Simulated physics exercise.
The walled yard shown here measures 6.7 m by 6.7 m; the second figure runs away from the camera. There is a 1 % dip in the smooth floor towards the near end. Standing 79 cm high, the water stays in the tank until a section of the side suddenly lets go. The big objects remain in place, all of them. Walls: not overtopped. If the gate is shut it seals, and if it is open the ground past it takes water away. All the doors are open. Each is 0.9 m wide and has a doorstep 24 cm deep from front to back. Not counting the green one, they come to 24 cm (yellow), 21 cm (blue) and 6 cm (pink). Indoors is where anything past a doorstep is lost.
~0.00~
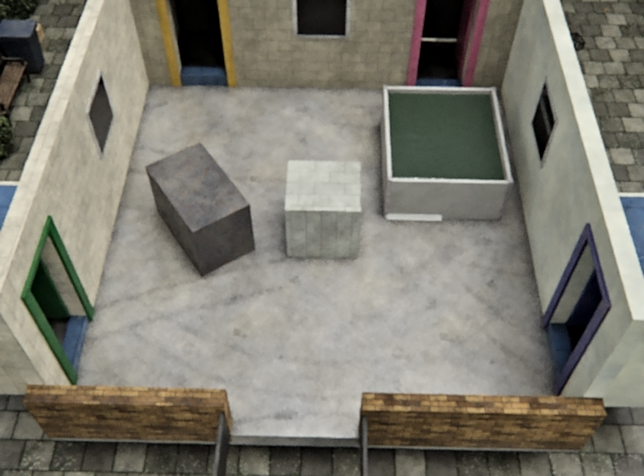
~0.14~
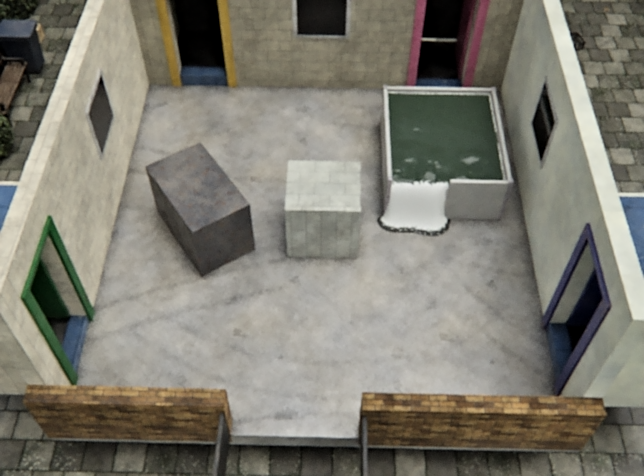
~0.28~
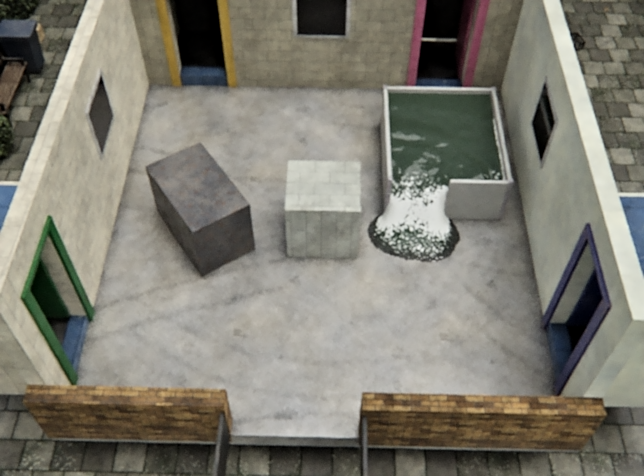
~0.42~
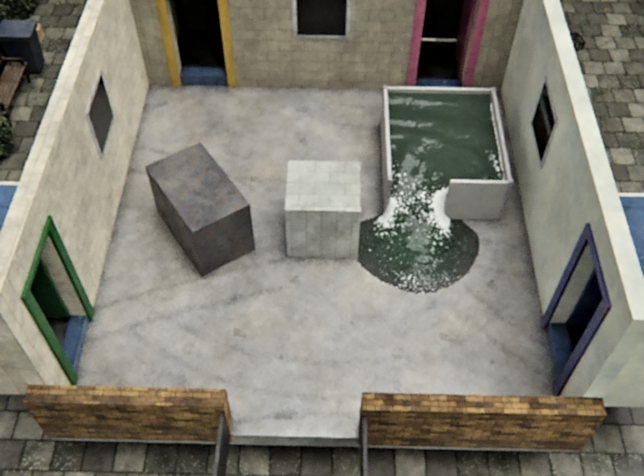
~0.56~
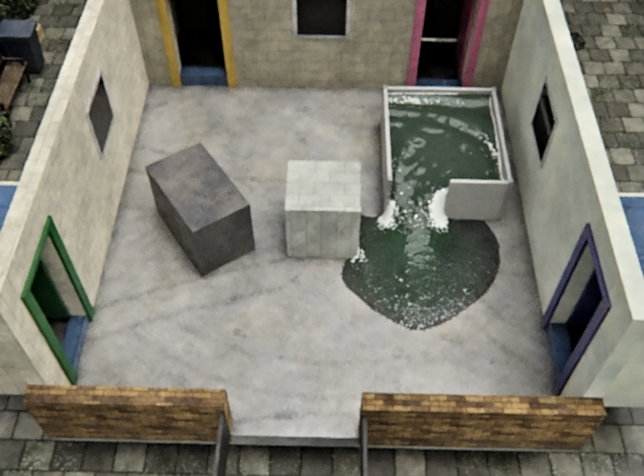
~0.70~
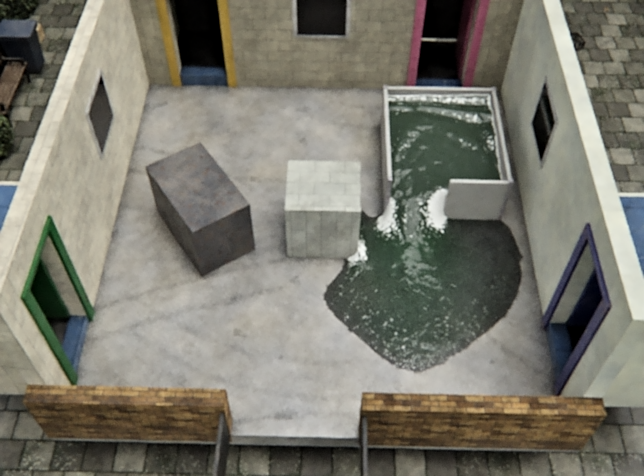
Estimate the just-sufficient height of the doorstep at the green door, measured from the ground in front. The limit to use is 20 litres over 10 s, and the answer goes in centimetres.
I would say 7.5 cm.
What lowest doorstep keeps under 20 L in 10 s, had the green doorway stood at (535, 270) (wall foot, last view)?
It needs roughly 6.0 cm.
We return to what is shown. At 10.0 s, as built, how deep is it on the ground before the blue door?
Some 7.5 cm.
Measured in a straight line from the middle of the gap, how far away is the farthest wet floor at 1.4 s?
Roughly 4.2 metres.
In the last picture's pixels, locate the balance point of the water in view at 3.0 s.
I'd put it close to (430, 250).
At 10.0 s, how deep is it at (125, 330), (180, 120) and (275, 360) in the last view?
Taking the spots in order: About 6, 2 and 3 centimetres.
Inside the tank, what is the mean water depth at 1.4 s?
Around 54 centimetres.
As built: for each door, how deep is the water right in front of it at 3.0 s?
Door by door, in centimetres - yellow 0, blue 22, green 0, pink 0.
After 1.4 s water covers 30 % of the floor, deepest (42 cm) near (403, 223); it has not reached the green door.
After 3.0 s water covers 40 % of the floor, deepest (29 cm) near (441, 422); it has not reached the green door.
After 10.0 s water covers 75 % of the floor, deepest (12 cm) near (121, 415); 9 cm at the green door, 0 litres in over its 17 cm doorstep.
At the green door as built, the water arrived by 3.6 s and peaked near 11 cm at 7.2 s.
With a doorstep of 6 cm, 37 litres would have come in within the 10 s; with 9.5 cm, 6 litres. So under 20 litres takes about 7.5 cm.
